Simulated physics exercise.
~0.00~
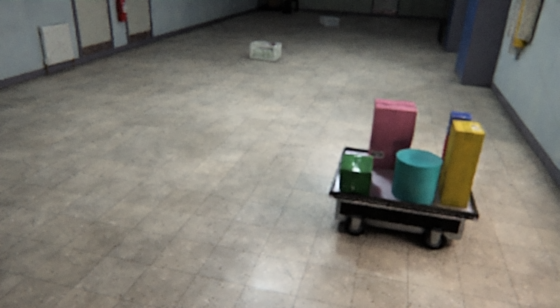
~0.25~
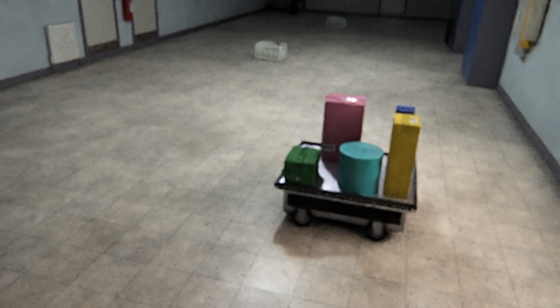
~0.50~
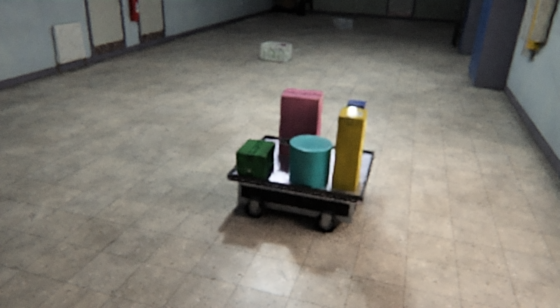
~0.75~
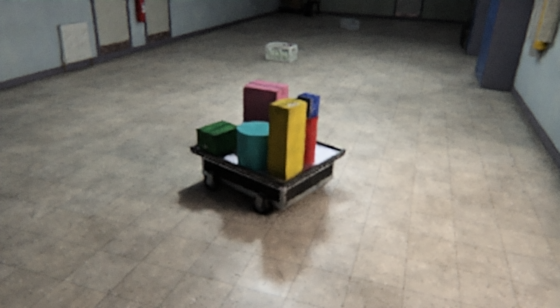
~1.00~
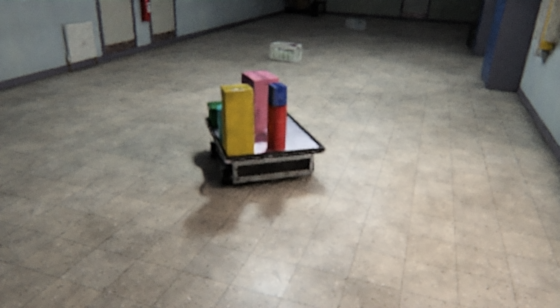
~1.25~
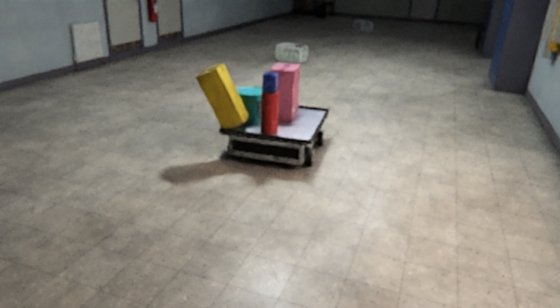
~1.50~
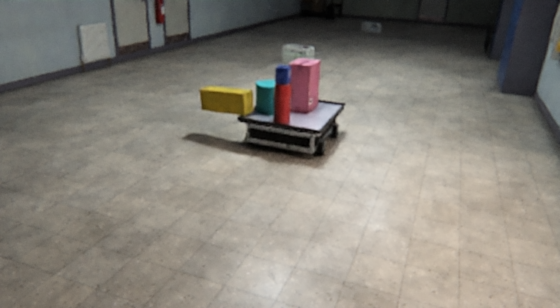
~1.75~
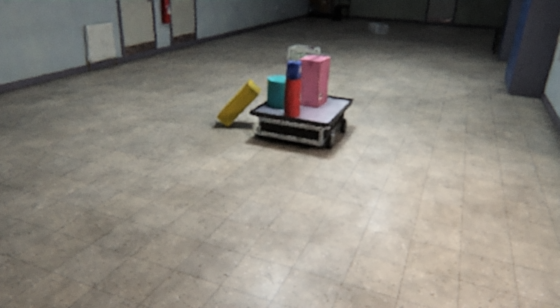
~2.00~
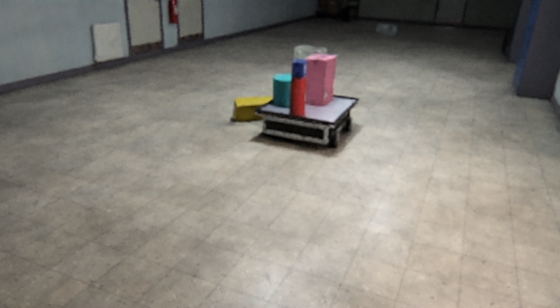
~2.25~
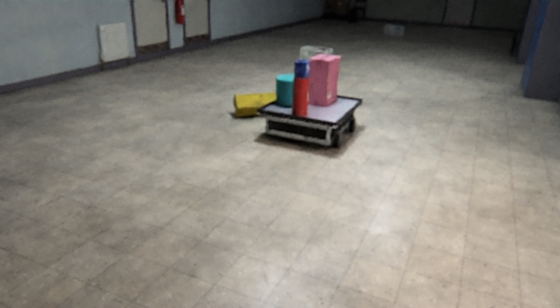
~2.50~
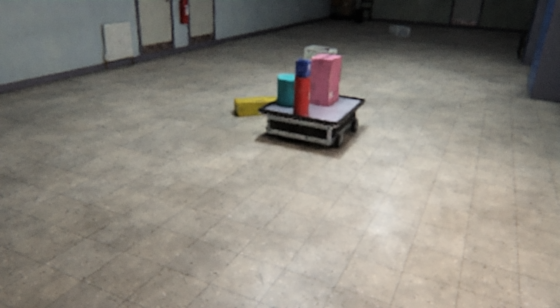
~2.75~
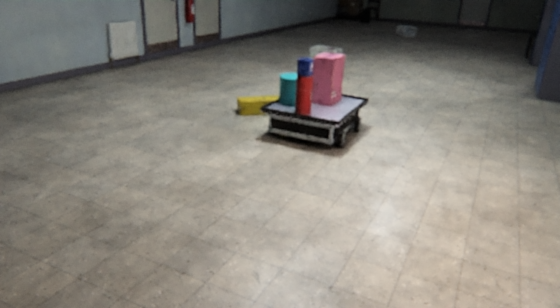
A loaded flat cart rolls away, turning, and stops after its yellow box topples off.
